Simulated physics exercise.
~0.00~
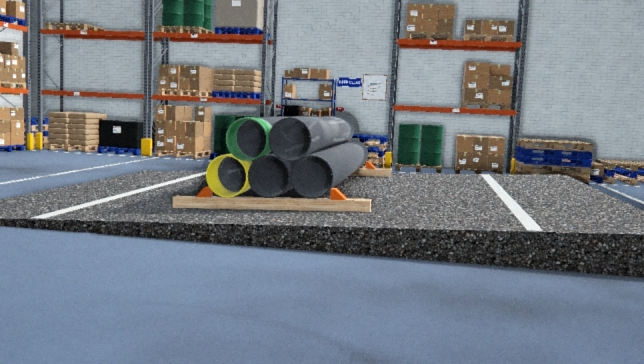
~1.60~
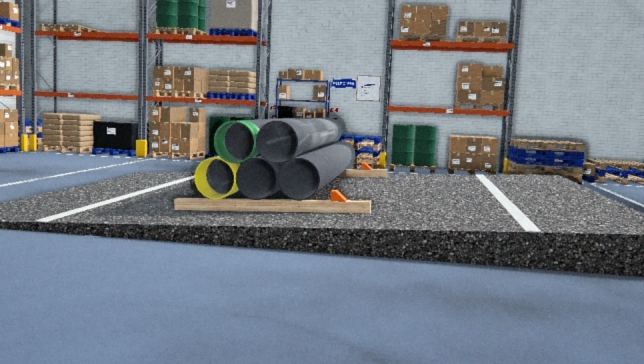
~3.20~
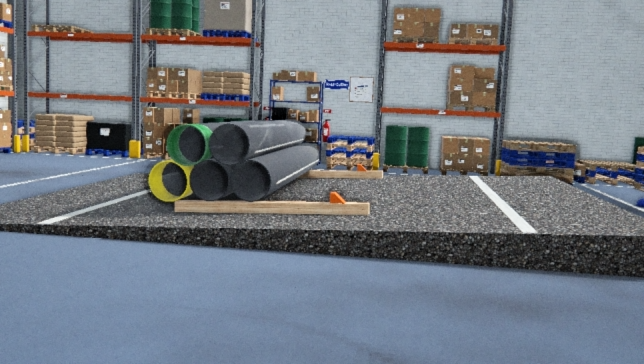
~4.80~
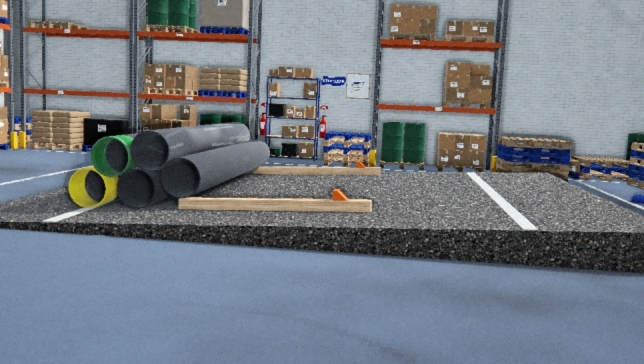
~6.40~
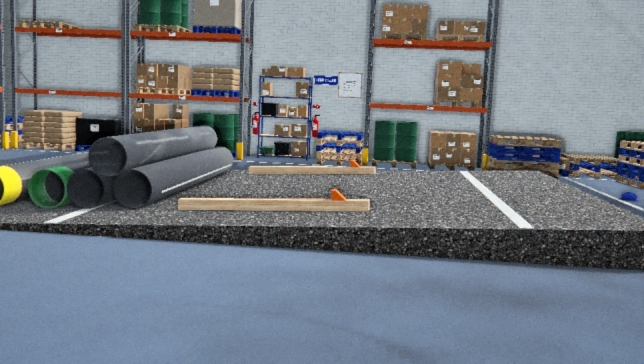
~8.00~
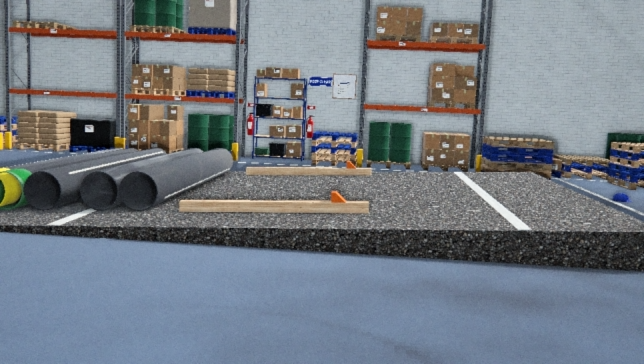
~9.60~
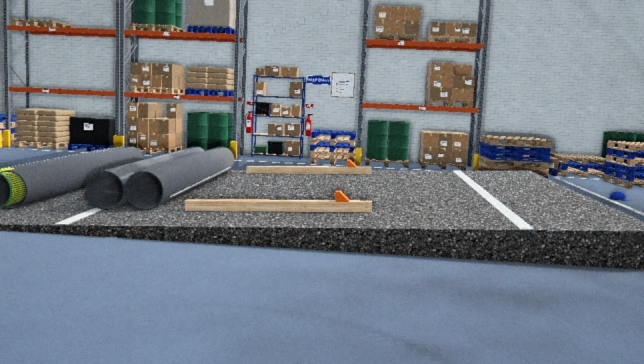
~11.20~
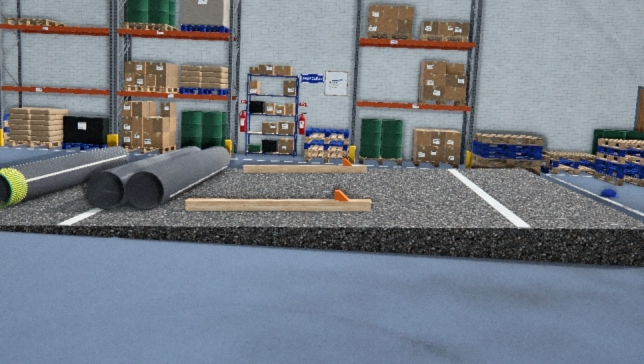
Warehouse gravel pad, stacked plastic pipes rolling left off wooden bearers, yellow and green crossing the white line before all settle.
